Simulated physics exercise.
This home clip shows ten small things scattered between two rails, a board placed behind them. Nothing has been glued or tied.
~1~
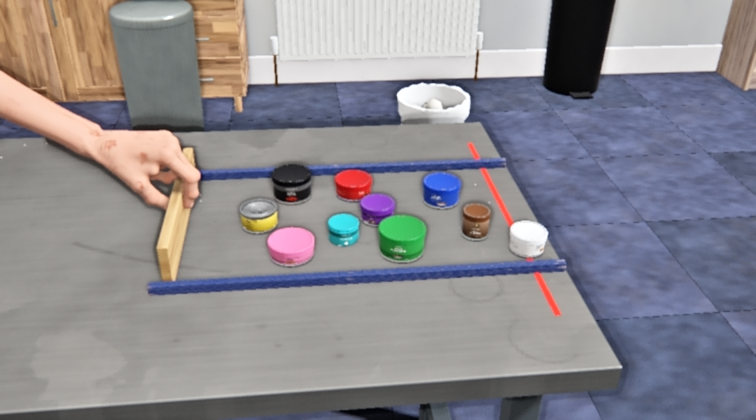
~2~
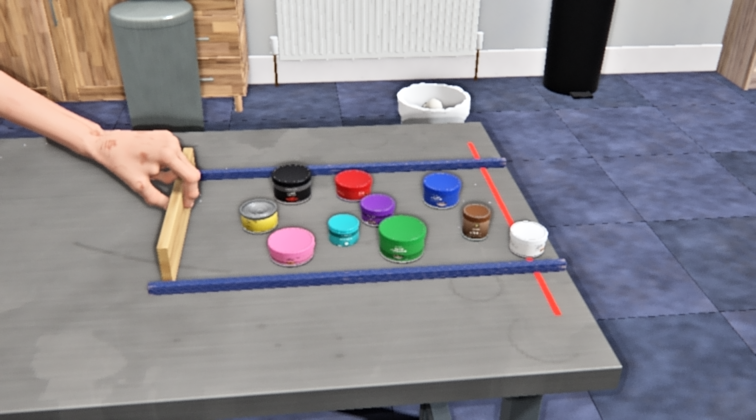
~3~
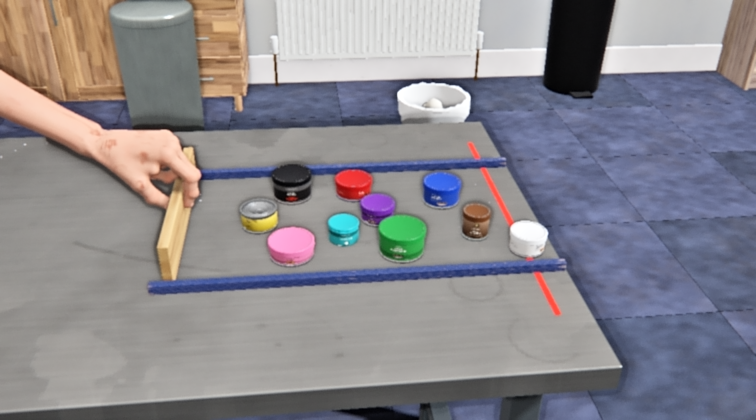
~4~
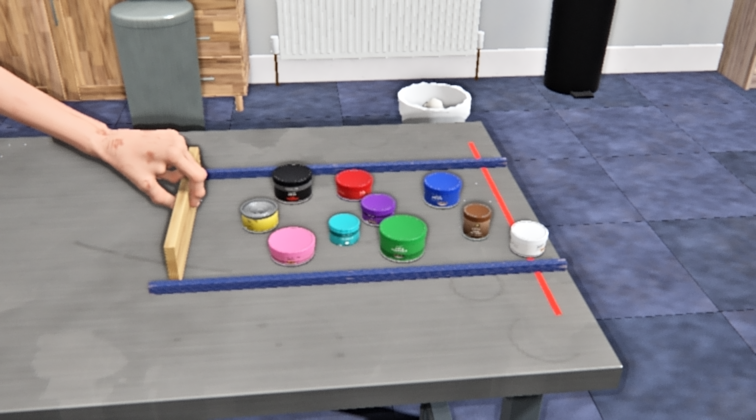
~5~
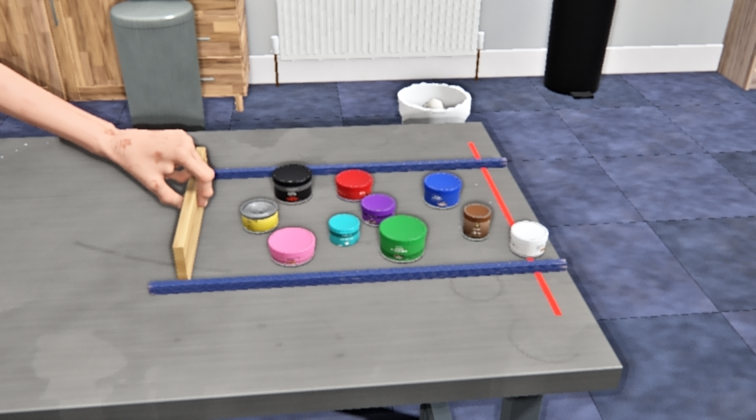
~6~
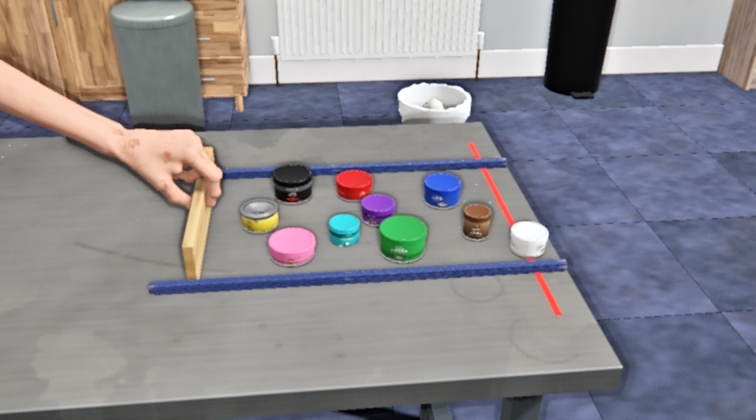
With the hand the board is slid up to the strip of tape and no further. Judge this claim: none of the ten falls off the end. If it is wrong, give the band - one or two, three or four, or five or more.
At least five are gone.
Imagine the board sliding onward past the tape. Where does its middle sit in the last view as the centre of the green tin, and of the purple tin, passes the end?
Near (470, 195) in the first case, near (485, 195) in the other.
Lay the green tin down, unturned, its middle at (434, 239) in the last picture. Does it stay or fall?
The green tin goes down.
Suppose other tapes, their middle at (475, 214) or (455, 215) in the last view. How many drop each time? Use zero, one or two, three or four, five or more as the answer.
First 1 or 2, then 1 or 2.
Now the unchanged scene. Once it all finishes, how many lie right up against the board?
Count recorded: 4.
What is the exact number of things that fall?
The total is 6.
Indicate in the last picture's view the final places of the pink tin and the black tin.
Answer: First (547, 241), after that (510, 172).
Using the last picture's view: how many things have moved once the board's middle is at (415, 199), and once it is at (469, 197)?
Counts: 10 / 10.
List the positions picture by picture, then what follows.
The first picture shows white pot (528, 240); brown tin (476, 222); blue pot (441, 191); board (179, 210); tape (505, 213).
The second picture shows brown tin (476, 223); purple tin (377, 211).
The third picture shows blue pot (441, 191); turquoise tub (344, 230).
The fourth picture shows white pot (528, 240); black tin (293, 184).
The fifth picture shows brown tin (476, 223); yellow pot (260, 217).
The sixth picture shows white pot (528, 240); brown tin (477, 223); blue pot (442, 192); board (201, 209); tape (506, 213).
Soon after, none off yet; white pot at rest near (528, 240); brown tin at rest near (477, 223); blue pot at rest near (442, 192).
After that, none off yet; white pot moving near (534, 240); brown tin displaced a little near (484, 219); blue pot displaced about its own width near (489, 191).
In the end, the number that fall off is five or more; gone, red tin, purple tin, green tin, blue pot, brown tin and white pot.
